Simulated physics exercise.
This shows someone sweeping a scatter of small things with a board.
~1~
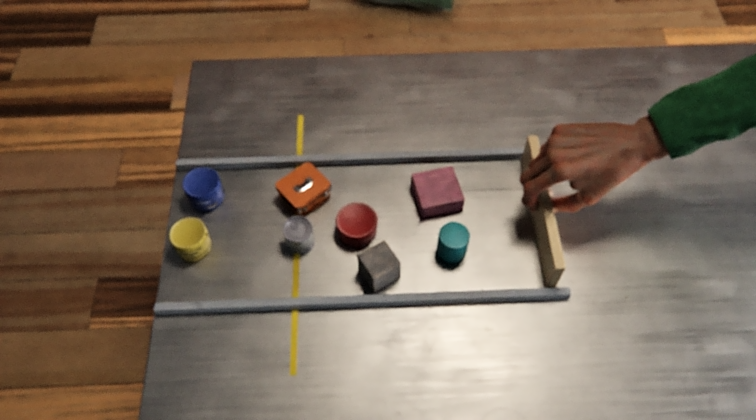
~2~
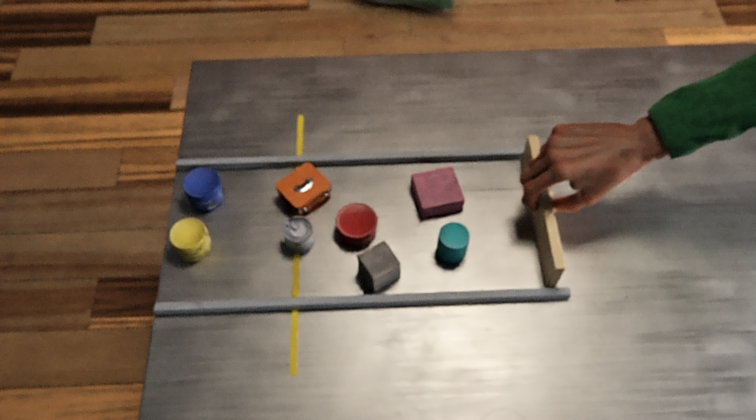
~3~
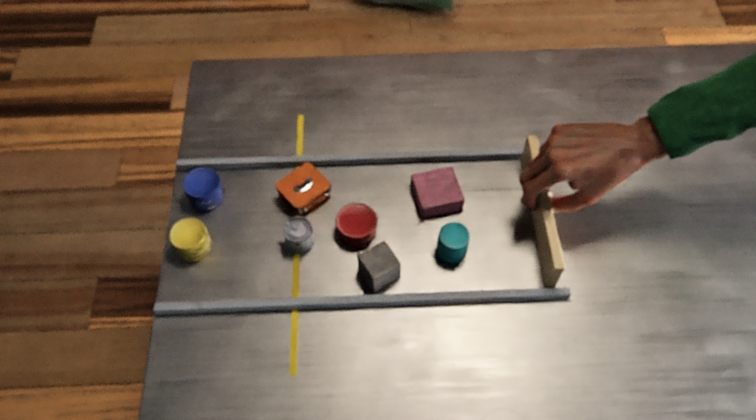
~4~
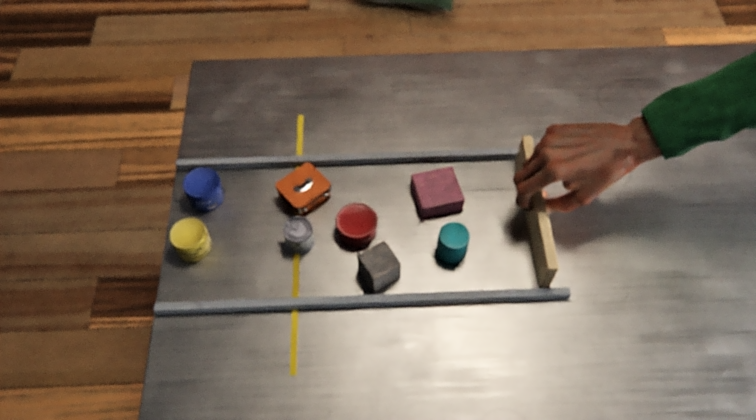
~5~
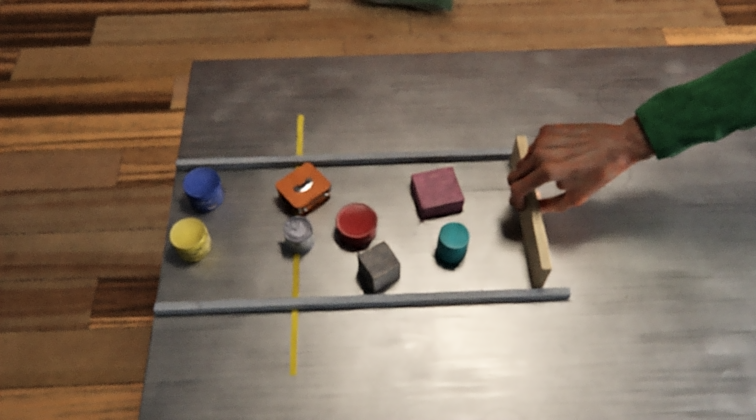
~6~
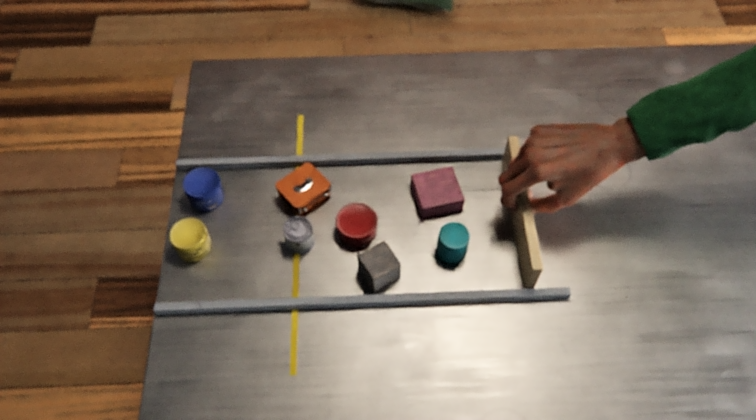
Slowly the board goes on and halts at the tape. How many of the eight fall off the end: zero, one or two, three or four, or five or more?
Outcome: The number that fall off is zero.
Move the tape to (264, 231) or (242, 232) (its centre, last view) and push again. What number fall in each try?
Down on the floor: 1 and 1.
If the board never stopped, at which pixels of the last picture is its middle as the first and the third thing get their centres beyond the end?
At (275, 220) for the first, at (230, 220) for the third.
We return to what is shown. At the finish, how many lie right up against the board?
In contact: 3.
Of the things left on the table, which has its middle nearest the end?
That is the blue tub.
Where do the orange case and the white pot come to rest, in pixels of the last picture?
About (228, 188), and the other about (231, 247).
Soon after, none off yet; yellow tub at rest near (191, 240); blue tub at rest near (204, 190); white pot at rest near (299, 235).
In the end, the number that fall off is zero.
